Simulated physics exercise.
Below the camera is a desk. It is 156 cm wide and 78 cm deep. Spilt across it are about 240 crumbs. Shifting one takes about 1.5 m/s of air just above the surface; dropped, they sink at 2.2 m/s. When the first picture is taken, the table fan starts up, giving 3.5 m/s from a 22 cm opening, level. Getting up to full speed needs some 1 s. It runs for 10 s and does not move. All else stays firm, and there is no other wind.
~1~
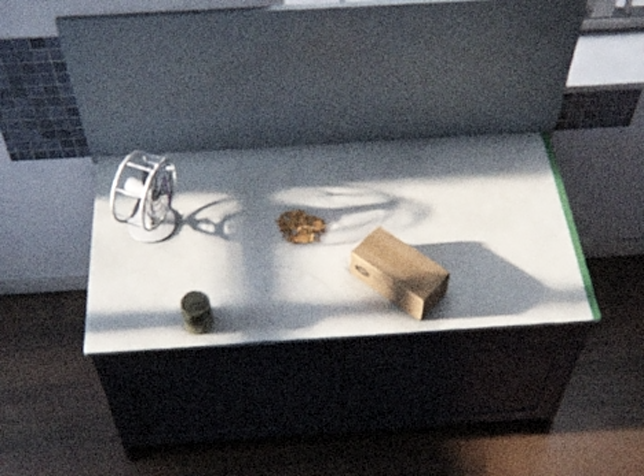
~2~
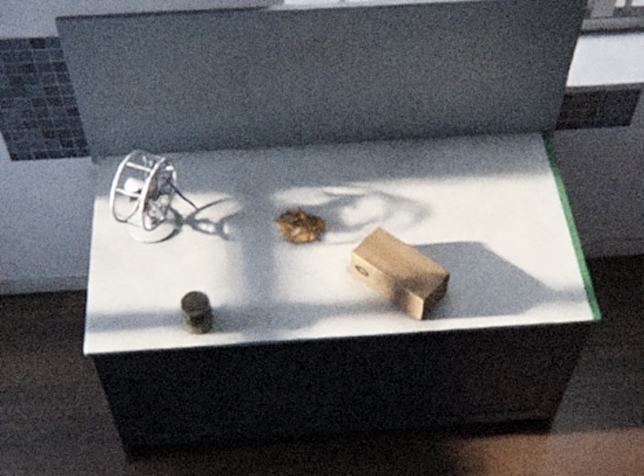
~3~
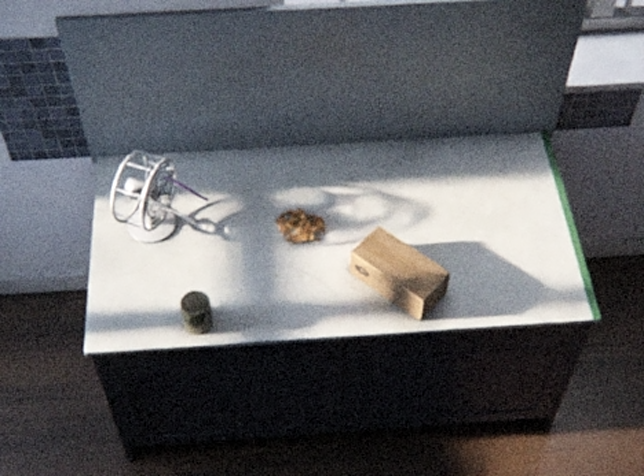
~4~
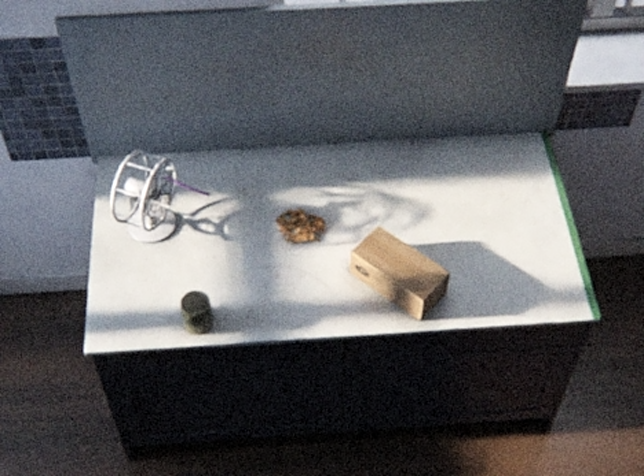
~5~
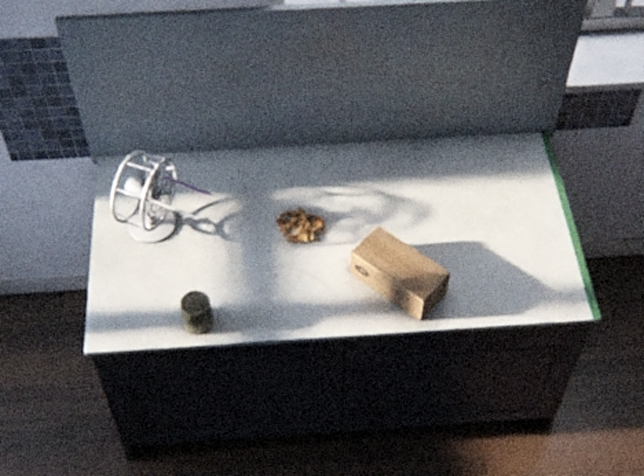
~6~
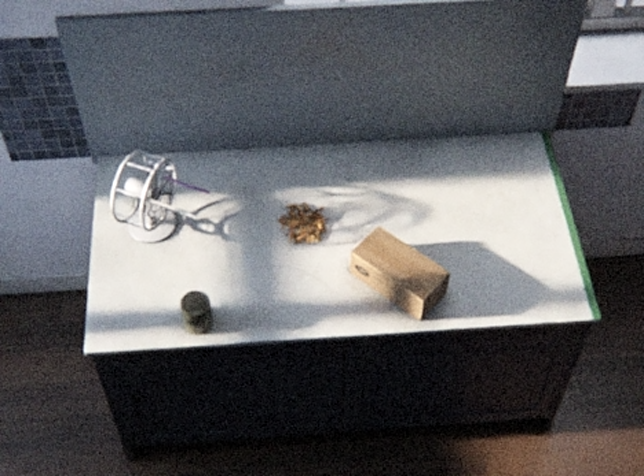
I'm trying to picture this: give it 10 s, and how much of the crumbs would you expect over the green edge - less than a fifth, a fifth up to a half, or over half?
I'd expect less than a fifth of them there.
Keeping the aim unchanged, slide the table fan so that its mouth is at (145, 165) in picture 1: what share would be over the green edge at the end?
Near 50 per cent.
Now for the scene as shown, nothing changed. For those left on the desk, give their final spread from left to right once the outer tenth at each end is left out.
Around 50 centimetres from left to right.
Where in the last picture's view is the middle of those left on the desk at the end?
Look near pixel (331, 214) of the last view.
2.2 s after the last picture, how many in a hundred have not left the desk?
About 100 %.
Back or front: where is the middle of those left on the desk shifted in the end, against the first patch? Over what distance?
The middle ends nearer the back side, some 5 cm from where the patch began.
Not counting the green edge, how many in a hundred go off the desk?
Roughly 0 per cent.
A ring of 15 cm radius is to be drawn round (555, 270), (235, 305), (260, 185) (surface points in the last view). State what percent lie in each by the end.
In order: About 0 %, then 0 %, then 0 %.
Then, 1.0 s after the last picture, 81 % are on the move or not yet settled, 0 % are over the green edge; the middle of those still in play is near (320, 217).
Then, 2.2 s after the last picture, 78 % are on the move or not yet settled, 0 % are over the green edge; the middle of those still in play is near (326, 219).
Then, 4.6 s after the last picture, 74 % are on the move or not yet settled, 0 % are over the green edge; the middle of those still in play is near (326, 219).
Then, 9.1 s after the last picture, at the end, 0 % are over the green edge; the middle of those still in play is near (331, 214).
